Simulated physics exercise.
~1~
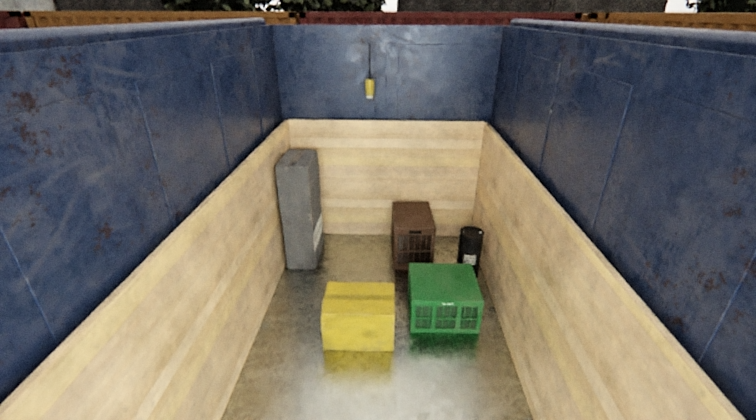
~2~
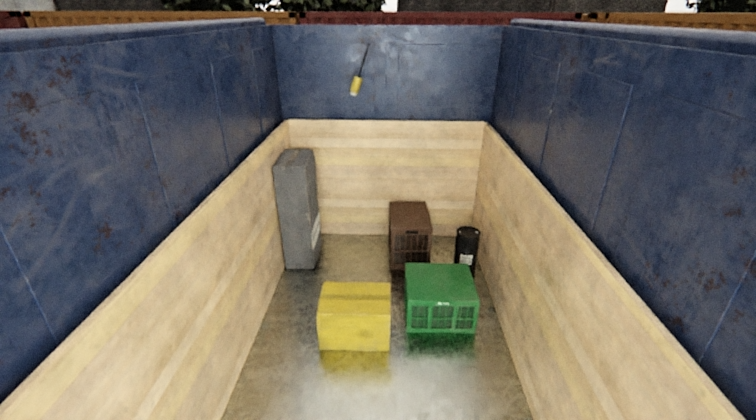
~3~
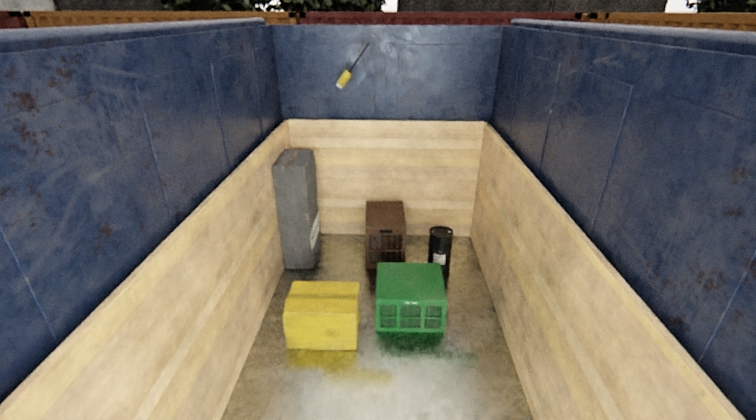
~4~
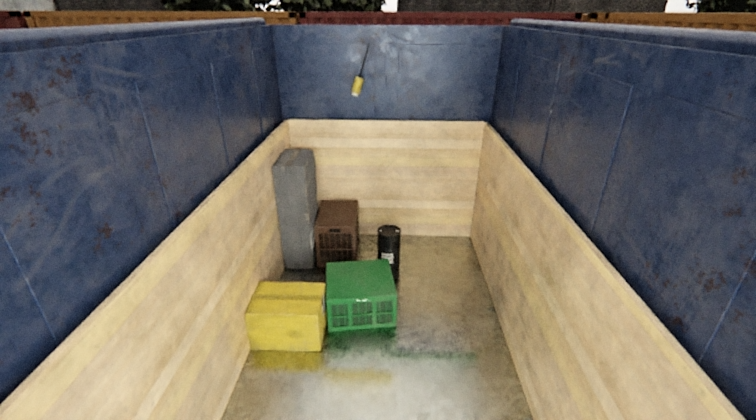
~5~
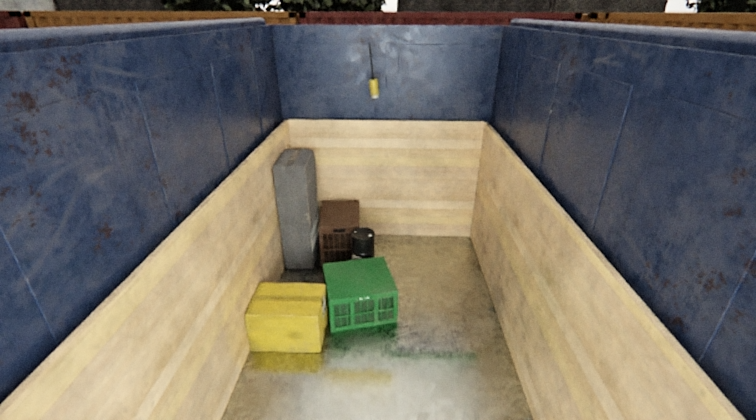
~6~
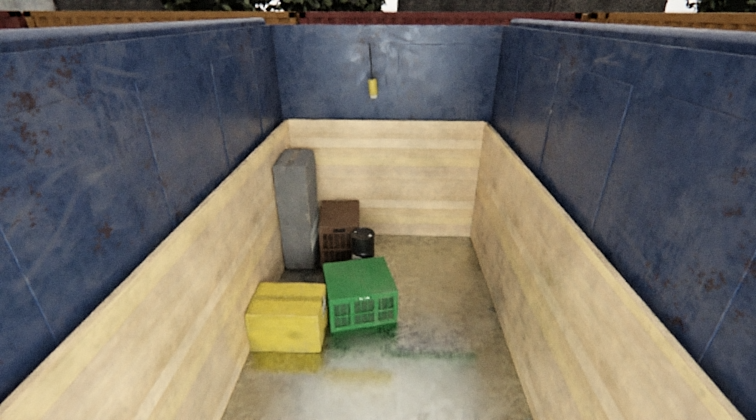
In this clip, a yellow box, a green chest, a brown chest and a black canister slide left across a van's load bay as a hanging yellow object swings, ending upright and grouped on the left near a tall grey box that stays in place.
